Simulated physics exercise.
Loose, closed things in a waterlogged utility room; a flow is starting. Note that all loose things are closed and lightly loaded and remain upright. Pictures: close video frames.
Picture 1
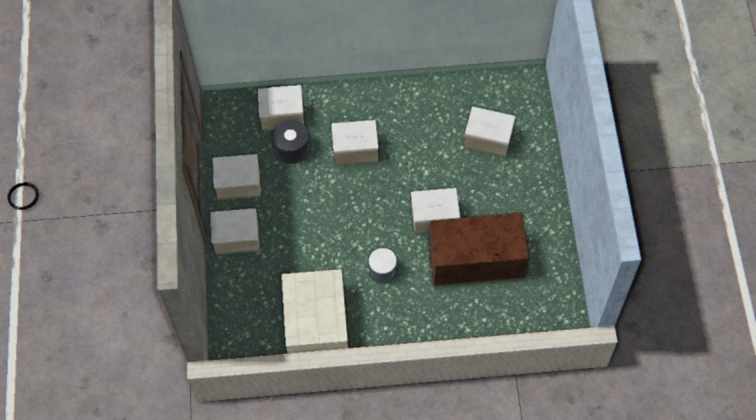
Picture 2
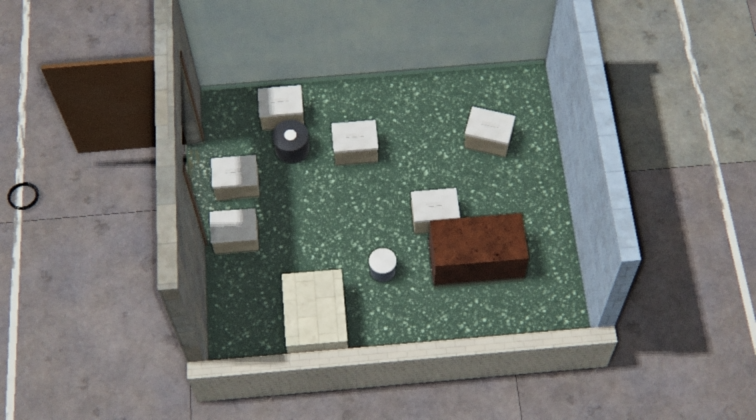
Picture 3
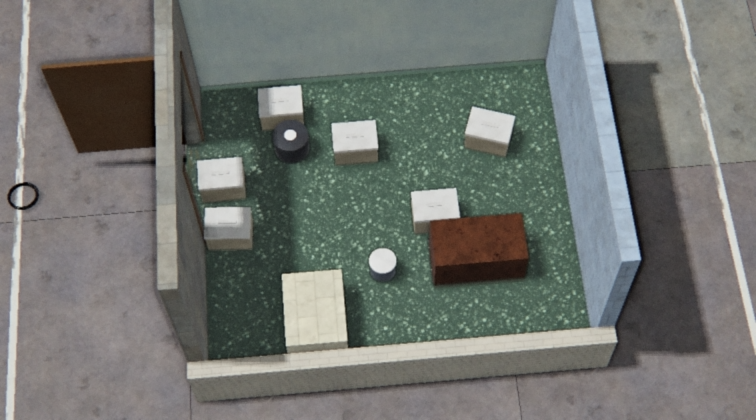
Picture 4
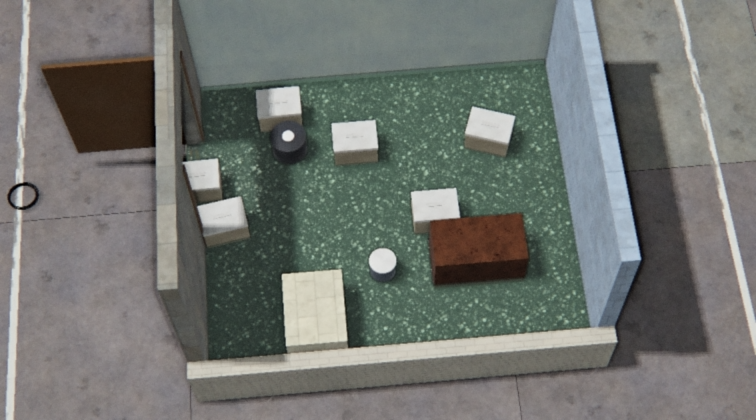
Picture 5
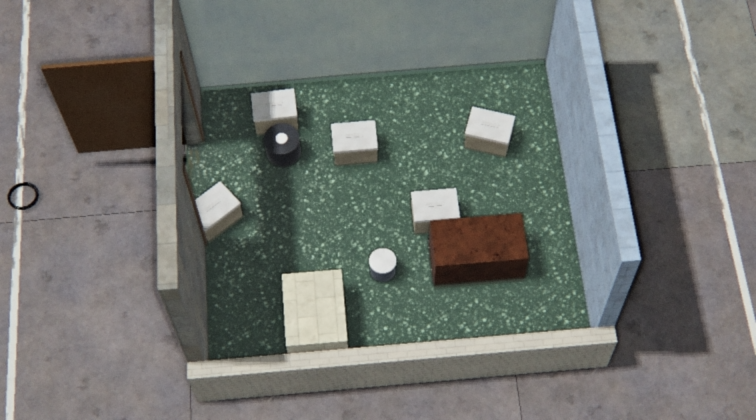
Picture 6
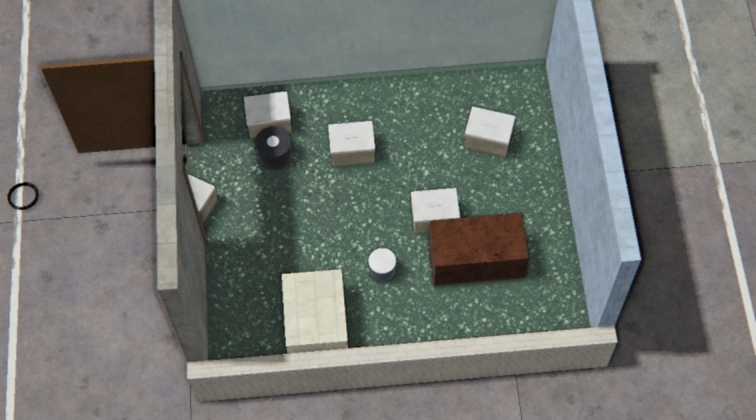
A brown door swings open at left, then nearby pale boxes drift left behind the wall.
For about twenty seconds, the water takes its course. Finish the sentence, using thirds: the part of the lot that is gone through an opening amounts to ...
The part of the lot that is gone through an opening amounts to at least two thirds.
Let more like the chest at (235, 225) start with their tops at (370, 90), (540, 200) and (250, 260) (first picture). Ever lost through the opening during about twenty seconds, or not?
Note - in order: Out of the scene / retained / out of the scene.
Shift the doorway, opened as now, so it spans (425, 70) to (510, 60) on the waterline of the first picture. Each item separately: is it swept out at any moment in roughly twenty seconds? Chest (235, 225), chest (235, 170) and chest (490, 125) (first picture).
Retained - retained - lost.
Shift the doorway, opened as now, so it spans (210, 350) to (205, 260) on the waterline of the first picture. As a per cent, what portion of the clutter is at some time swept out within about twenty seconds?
About 80 percent.
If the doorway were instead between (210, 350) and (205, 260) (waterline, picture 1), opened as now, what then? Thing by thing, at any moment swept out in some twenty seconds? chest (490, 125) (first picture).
I'd say it never leaves.
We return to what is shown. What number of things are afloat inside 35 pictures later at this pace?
It adds up to 2.
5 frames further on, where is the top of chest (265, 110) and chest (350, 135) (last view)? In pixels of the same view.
Estimated positions: (225, 117) and (315, 136), approximately.
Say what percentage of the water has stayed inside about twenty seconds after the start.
I'd say close to 48 percent.
A moment on, 2 of 8 are out; 6 afloat.
Next, 5 of 8 are out; 3 afloat.
Later, 6 of 8 are out; 2 afloat.
In the end, 7 of 8 are out; 1 afloat.
